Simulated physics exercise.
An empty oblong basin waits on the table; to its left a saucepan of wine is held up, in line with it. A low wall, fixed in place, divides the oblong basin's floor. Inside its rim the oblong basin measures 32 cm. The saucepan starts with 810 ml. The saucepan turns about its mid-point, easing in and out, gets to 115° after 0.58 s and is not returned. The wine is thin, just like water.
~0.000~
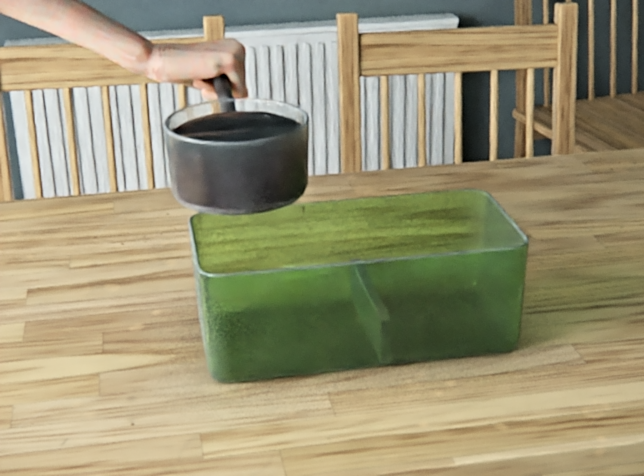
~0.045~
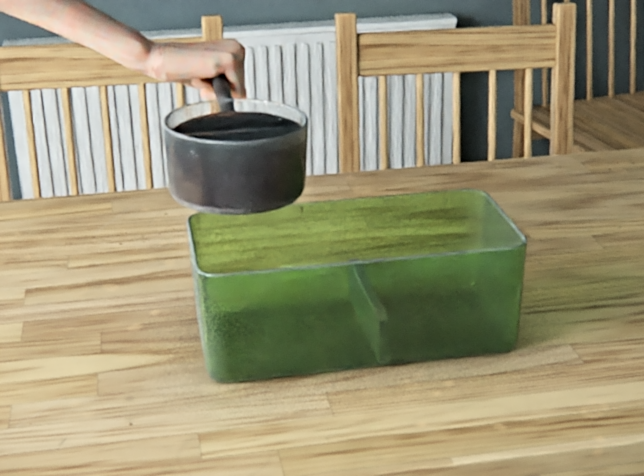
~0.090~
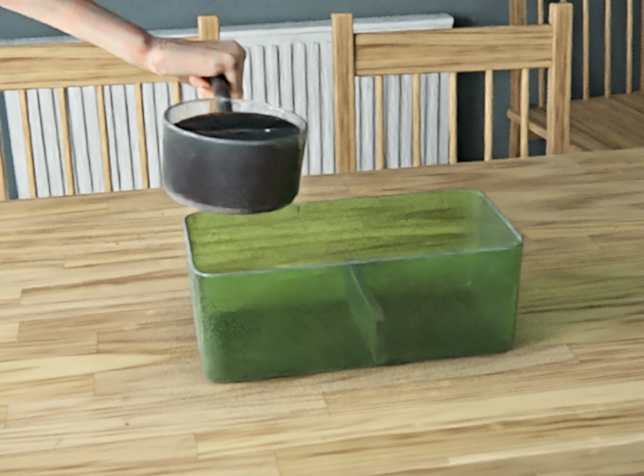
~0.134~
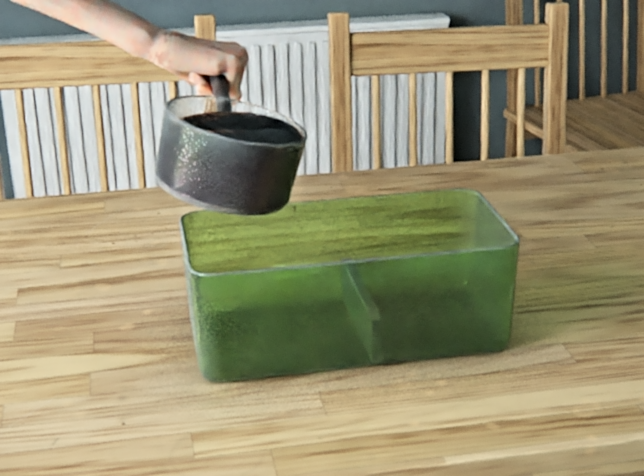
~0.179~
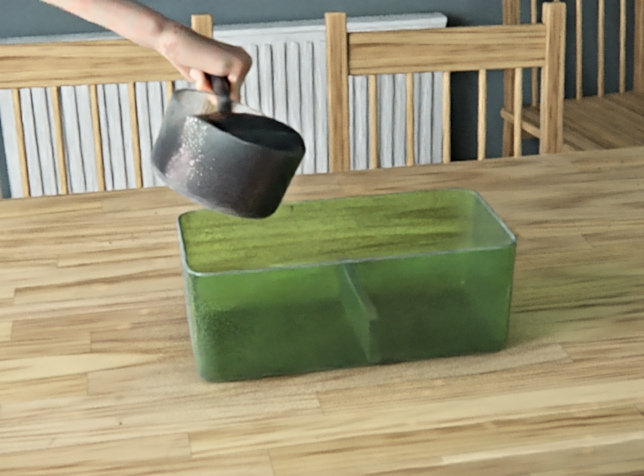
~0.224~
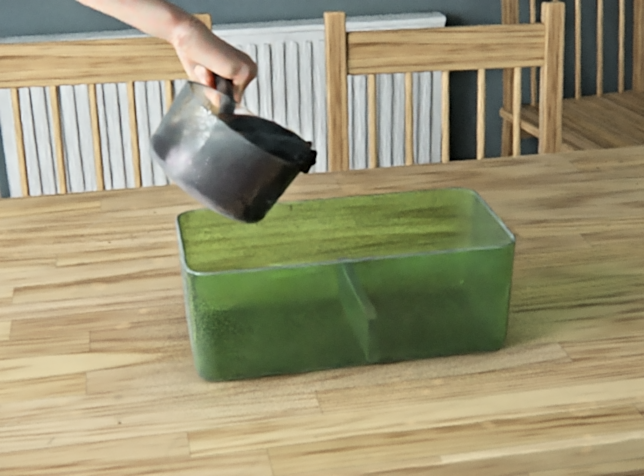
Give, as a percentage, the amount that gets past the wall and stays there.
Past the wall: About 21 %.
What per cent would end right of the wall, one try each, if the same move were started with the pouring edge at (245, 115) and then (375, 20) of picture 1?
The first try gives around 15 percent, the second around 80 percent.
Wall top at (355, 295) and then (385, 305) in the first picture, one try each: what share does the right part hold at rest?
Result: 45 per cent, then 25 per cent.
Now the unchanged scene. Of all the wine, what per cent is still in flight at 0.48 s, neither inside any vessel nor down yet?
Near 20 per cent at that moment.
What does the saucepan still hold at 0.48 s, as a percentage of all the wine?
Roughly 18 per cent.
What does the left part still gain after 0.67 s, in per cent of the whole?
That works out to roughly 2 per cent of the whole.
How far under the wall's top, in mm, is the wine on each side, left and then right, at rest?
Left side: Around 24 mm. Right side: Around 40 mm.
Then, 0.48 s in, the tilt is 107° and 18 per cent is still to pour, 45 is left of the wall and 17 right of it.
Then, 0.67 s in, the tilt is 115° and 2 per cent is still to pour, 74 is left of the wall and 19 right of it.
Then, 0.87 s in, the tilt is 115° and 0 per cent is still to pour, 76 is left of the wall and 21 right of it.
Then, 1.08 s in, the tilt is 115° and 0 per cent is still to pour, 76 is left of the wall and 21 right of it.
Finally, 76 per cent lies left of the wall, 21 right of it and 3 outside.
